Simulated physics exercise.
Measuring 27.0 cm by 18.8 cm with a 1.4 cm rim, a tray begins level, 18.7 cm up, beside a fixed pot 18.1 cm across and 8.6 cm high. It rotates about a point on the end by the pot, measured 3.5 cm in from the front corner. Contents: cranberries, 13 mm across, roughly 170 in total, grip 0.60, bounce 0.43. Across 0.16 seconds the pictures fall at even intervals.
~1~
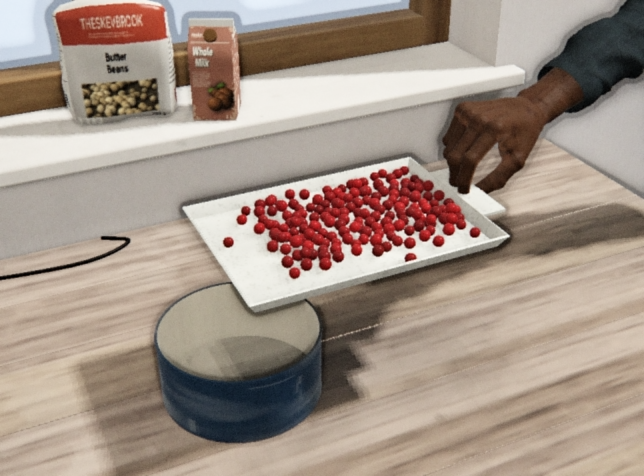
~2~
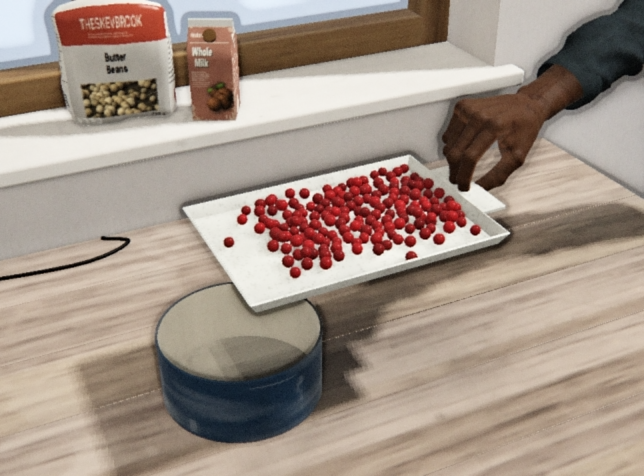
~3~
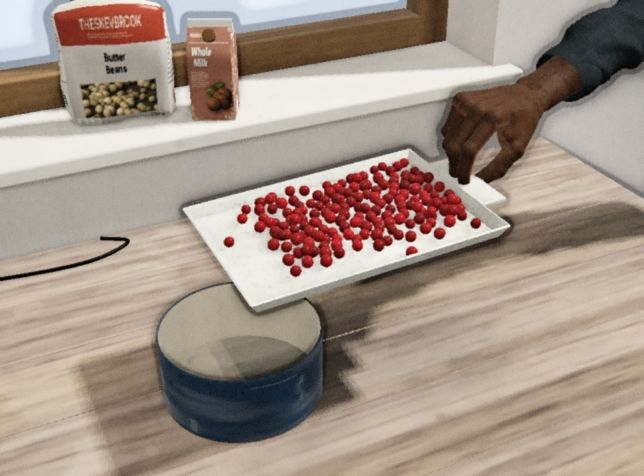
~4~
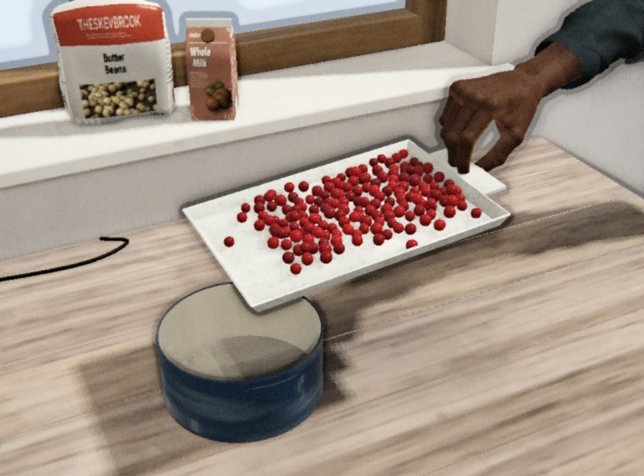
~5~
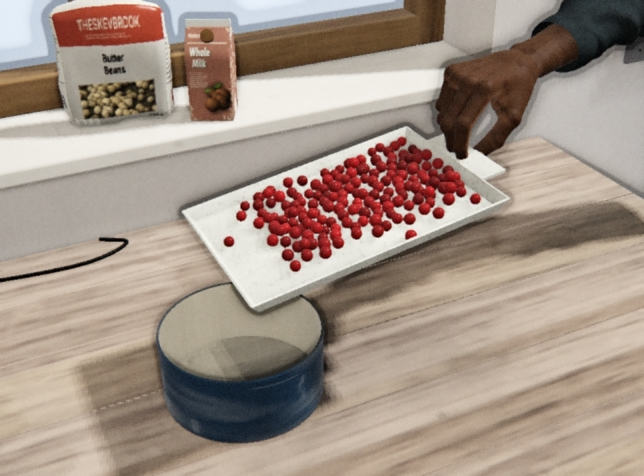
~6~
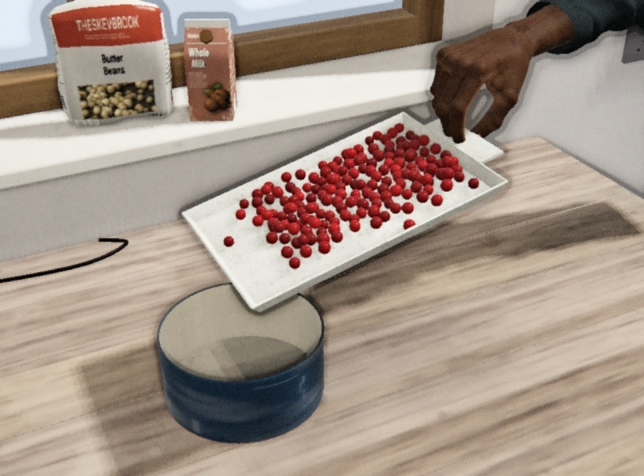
We see a white tray of small red balls beside a round blue pot on a wooden surface, as a hand at its right end gradually raises that end, tilting the tray toward the left while the balls barely shift.
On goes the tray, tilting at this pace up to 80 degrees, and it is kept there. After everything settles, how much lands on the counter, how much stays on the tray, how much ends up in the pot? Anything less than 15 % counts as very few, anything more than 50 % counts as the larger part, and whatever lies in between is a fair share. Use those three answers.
Counter: The larger part. Tray: Very few. Pot: A fair share.
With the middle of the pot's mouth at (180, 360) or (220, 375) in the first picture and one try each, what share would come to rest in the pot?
Roughly 75 and 40 percent.
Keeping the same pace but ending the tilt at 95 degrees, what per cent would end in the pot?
I'd expect some 25 per cent in the pot.
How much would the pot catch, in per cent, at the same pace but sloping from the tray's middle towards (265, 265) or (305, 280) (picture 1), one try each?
The share comes to roughly 0 in a hundred, then roughly 0 in a hundred.
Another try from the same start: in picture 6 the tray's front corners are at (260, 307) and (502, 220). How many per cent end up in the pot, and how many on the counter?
In the pot: 0 per cent; on the counter: 100 per cent.
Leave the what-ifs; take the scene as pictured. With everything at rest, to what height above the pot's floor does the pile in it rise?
It gets to about 2.0 cm.
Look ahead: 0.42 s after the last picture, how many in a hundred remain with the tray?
I'd put it at roughly 80 per cent.
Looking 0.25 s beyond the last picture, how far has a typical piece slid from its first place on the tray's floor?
By then it sits near 4 cm from where it began.
Then, 0.25 s after the last picture, tilt 46 degrees; the tray holds 100 %, the pot 0 %.
Then, 0.42 s after the last picture, tilt 69 degrees; the tray holds 80 %, the pot 0 %.
Then, 0.72 s after the last picture, tilt 80 degrees; the tray holds 0 %, the pot 20 %.
In the end, counter 75 %, tray 0 %, pot 25 %.
